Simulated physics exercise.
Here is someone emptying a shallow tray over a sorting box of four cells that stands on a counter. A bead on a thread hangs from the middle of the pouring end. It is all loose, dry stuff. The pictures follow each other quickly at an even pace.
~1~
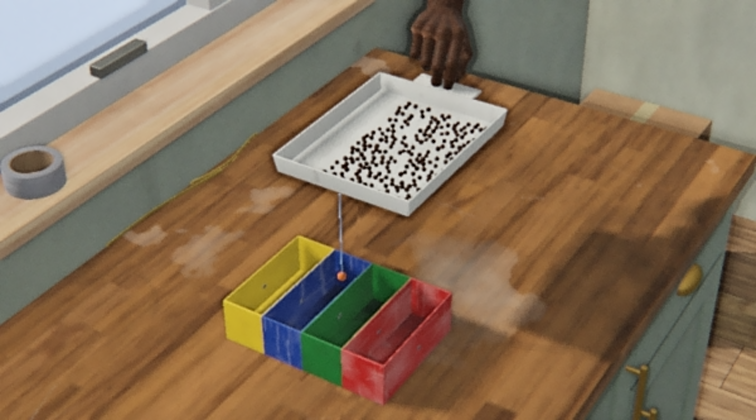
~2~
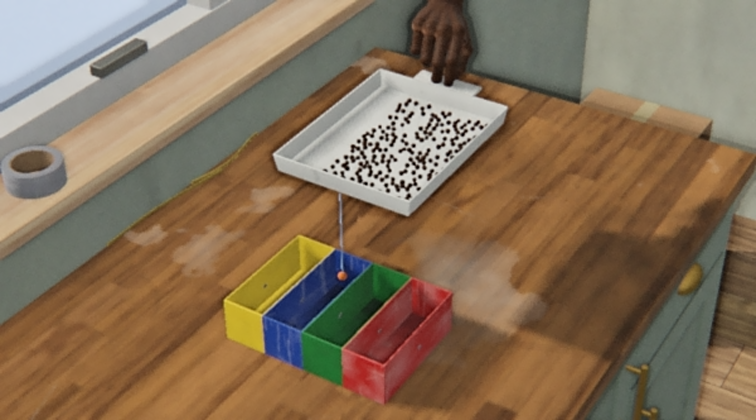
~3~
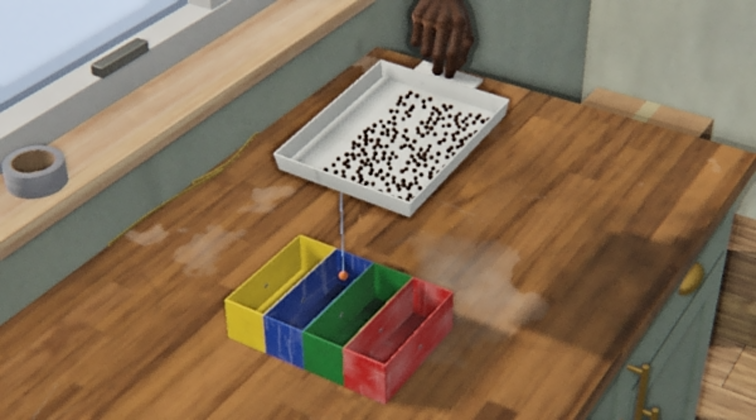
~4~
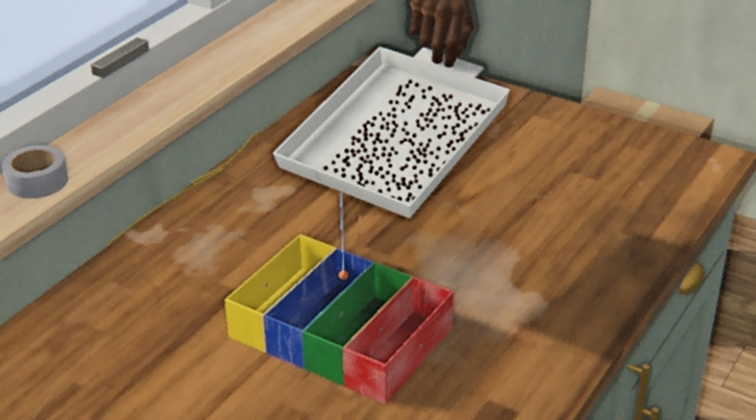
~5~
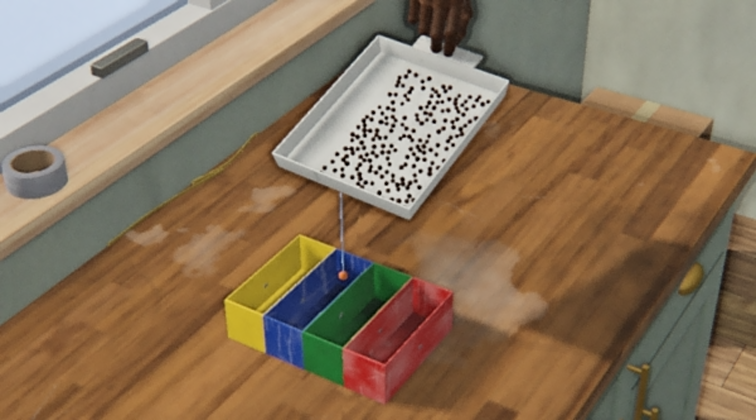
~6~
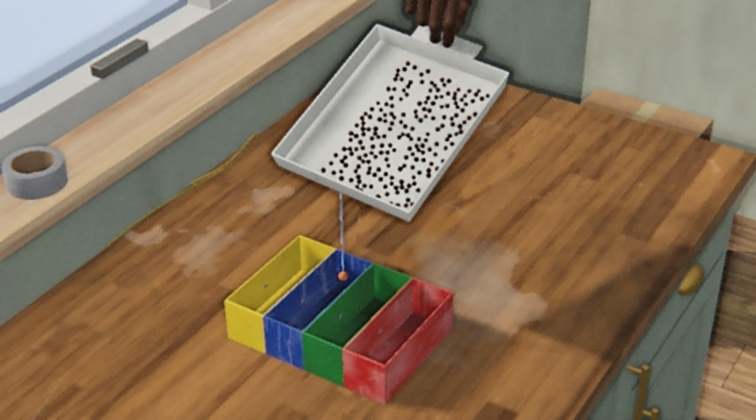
At the start, a hand holds a white tray of small dark berries level above a yellow, blue, green and red sorting box on a wooden counter. The hand then raises the tray's far end steadily, and the pouring end dips slightly toward its right corner while some berries shift.
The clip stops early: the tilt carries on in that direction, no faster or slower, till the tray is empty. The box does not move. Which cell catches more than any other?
The red one ends fullest.
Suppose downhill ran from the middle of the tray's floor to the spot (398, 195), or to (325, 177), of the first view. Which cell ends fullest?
The first try: The red cell. The second: The yellow cell.
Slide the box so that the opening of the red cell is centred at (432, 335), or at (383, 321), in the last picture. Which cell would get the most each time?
First green, then that red cell.
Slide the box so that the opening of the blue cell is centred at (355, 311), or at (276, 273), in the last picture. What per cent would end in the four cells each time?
First some 100, then 10 per cent.
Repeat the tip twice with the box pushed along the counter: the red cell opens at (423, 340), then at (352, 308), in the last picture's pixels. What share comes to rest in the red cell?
About 10 and 10 per cent.
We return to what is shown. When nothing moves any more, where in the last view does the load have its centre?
Near (386, 365).
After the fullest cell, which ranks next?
In second place: Green.
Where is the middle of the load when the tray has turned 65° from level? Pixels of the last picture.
Close to (390, 195).
Soon, tray tipped steeply; nearly all on the tray; a small part falling or outside the box.
A while on, tray tipped past a quarter turn; about half on the tray; a small part in the red cell; about a third falling or outside the box.
Towards the end, tray tipped past a quarter turn; most in the red cell; a small part in the green cell; a stray few falling or outside the box.
Finally, tray tipped past a quarter turn; most in the red cell; a small part in the green cell; none in the blue cell; none in the yellow cell; a stray few outside the box.
